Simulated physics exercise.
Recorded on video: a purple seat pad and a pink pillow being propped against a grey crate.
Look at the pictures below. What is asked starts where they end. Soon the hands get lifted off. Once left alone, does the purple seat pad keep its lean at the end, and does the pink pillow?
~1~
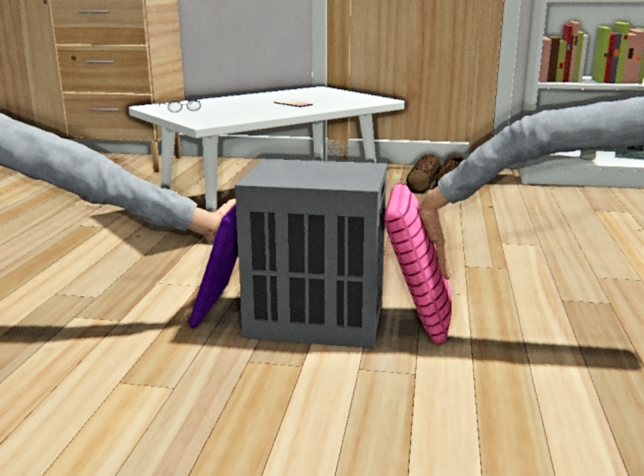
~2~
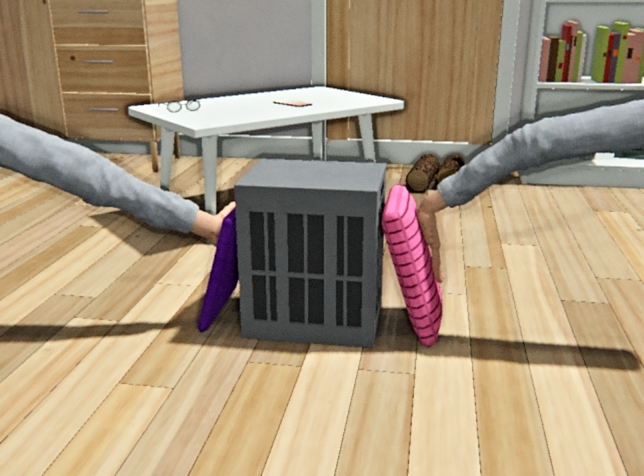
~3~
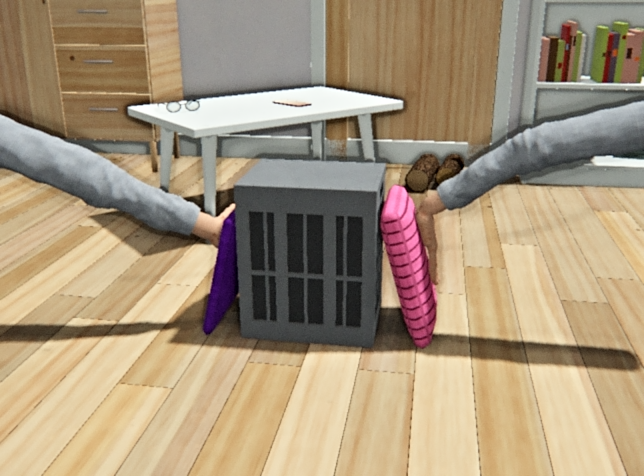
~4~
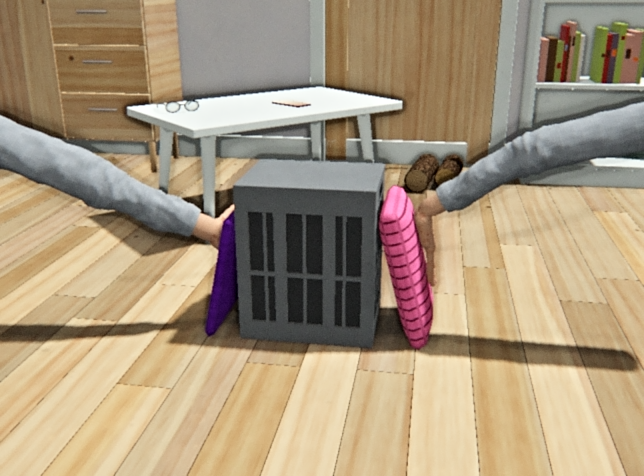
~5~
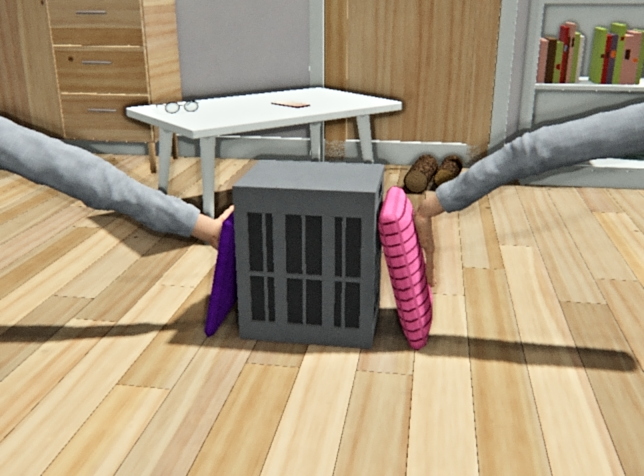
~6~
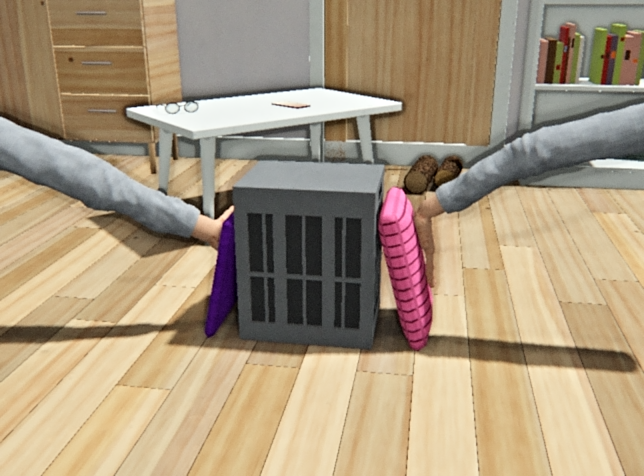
Result: The purple seat pad keeps its lean; the pink pillow keeps its lean.
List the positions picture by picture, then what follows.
Seat pad foot (193, 325), head (227, 220); pillow foot (439, 340), head (392, 215), in the first frame.
Seat pad foot (203, 329); pillow foot (428, 343), in the second frame.
Seat pad foot (208, 331); pillow foot (422, 344), in the third frame.
Seat pad foot (210, 333); pillow foot (418, 345), in the fourth frame.
Seat pad foot (209, 333); pillow foot (417, 346), in the fifth frame.
Seat pad foot (209, 334), head (228, 224), almost upright; pillow foot (417, 347), head (387, 218), almost upright, in the sixth frame.
Then, 0.22 s after the last picture, seat pad leaning near (234, 261); pillow leaning near (406, 267).
At rest, seat pad leaning near (234, 261); pillow leaning near (406, 267). The purple seat pad remains propped up and the pink pillow keeps leaning.
